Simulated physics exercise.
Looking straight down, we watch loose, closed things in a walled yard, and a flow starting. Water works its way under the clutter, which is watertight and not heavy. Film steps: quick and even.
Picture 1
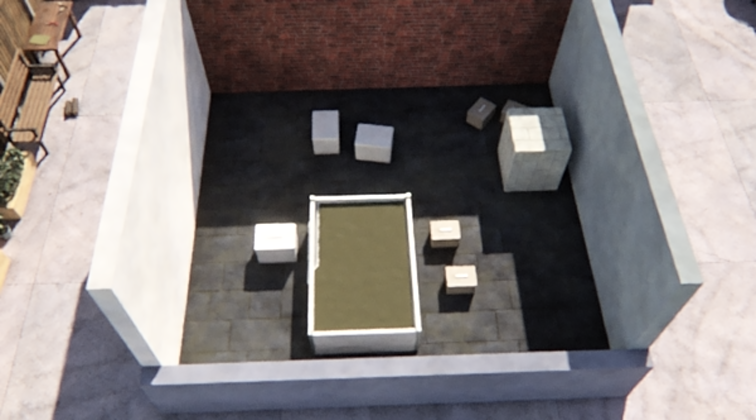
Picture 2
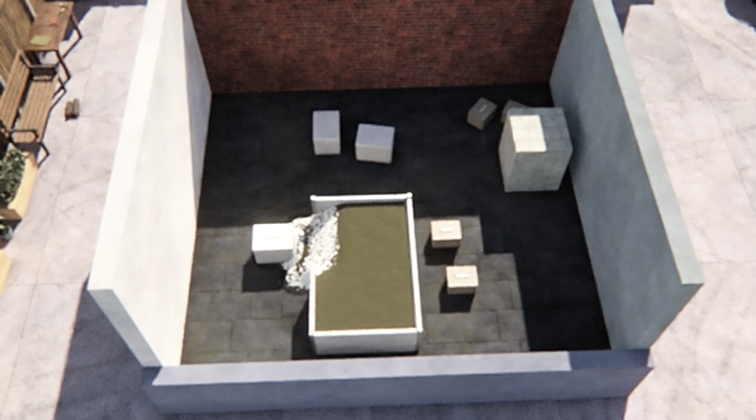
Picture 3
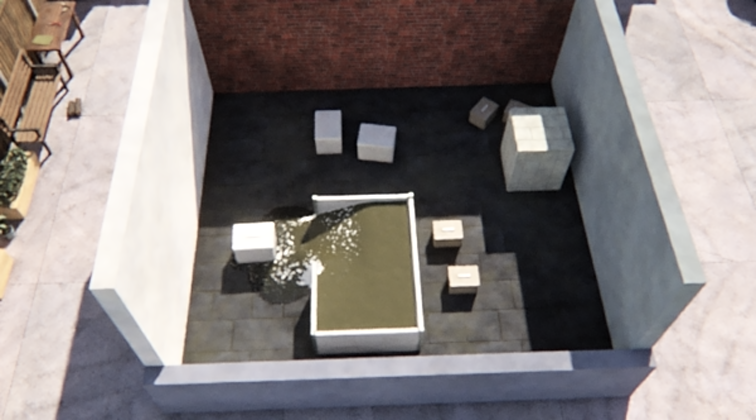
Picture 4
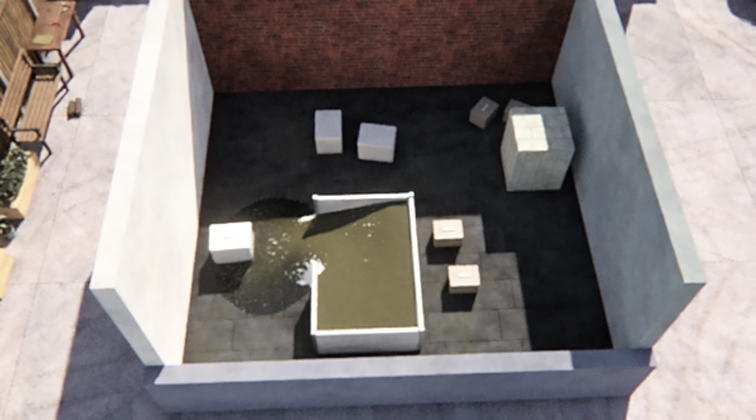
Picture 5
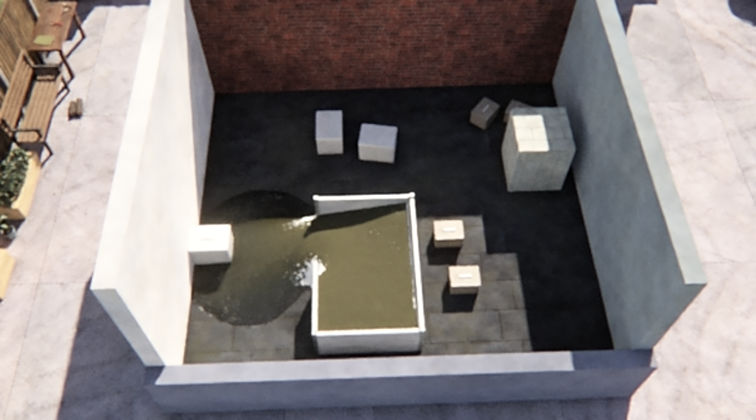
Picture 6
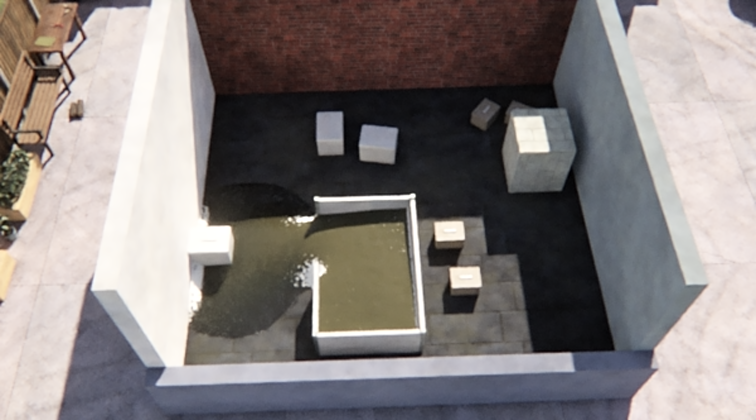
At first, pale boxes sit still in a walled yard around a rectangular tank of murky water. Water bursts through the tank's left side in a white, foamy rush and pushes the nearest white box leftward. The pool spreads across the floor as the box reaches the left wall, while the other boxes barely move.
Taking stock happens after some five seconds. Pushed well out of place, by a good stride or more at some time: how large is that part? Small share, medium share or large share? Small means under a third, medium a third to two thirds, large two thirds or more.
A small share.
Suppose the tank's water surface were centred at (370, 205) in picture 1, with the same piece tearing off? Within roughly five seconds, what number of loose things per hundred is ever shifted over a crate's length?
Roughly 10 per cent.
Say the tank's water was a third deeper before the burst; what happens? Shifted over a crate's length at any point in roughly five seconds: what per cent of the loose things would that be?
Share: Close to 60 %.
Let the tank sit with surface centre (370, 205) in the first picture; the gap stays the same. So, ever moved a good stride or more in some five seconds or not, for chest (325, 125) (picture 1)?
Lab note - finding: Distance reached.
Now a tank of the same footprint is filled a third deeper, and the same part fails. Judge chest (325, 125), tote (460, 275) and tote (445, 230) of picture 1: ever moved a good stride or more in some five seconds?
Well, in sequence: Carried that far, not carried that far, not carried that far.
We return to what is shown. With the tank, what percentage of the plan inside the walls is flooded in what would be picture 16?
Roughly 35 %.
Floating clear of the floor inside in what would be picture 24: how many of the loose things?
Counting them up gives 1.
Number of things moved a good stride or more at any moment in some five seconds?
My count comes to 2.
A moment on, 1 of 7 are well off their spots; 1 afloat.
Next, 1 of 7 are well off their spots; 1 afloat.
Later, 1 of 7 are well off their spots; 1 afloat.
In the end, 2 of 7 are well off their spots, and 2 have been at some point; 1 afloat.
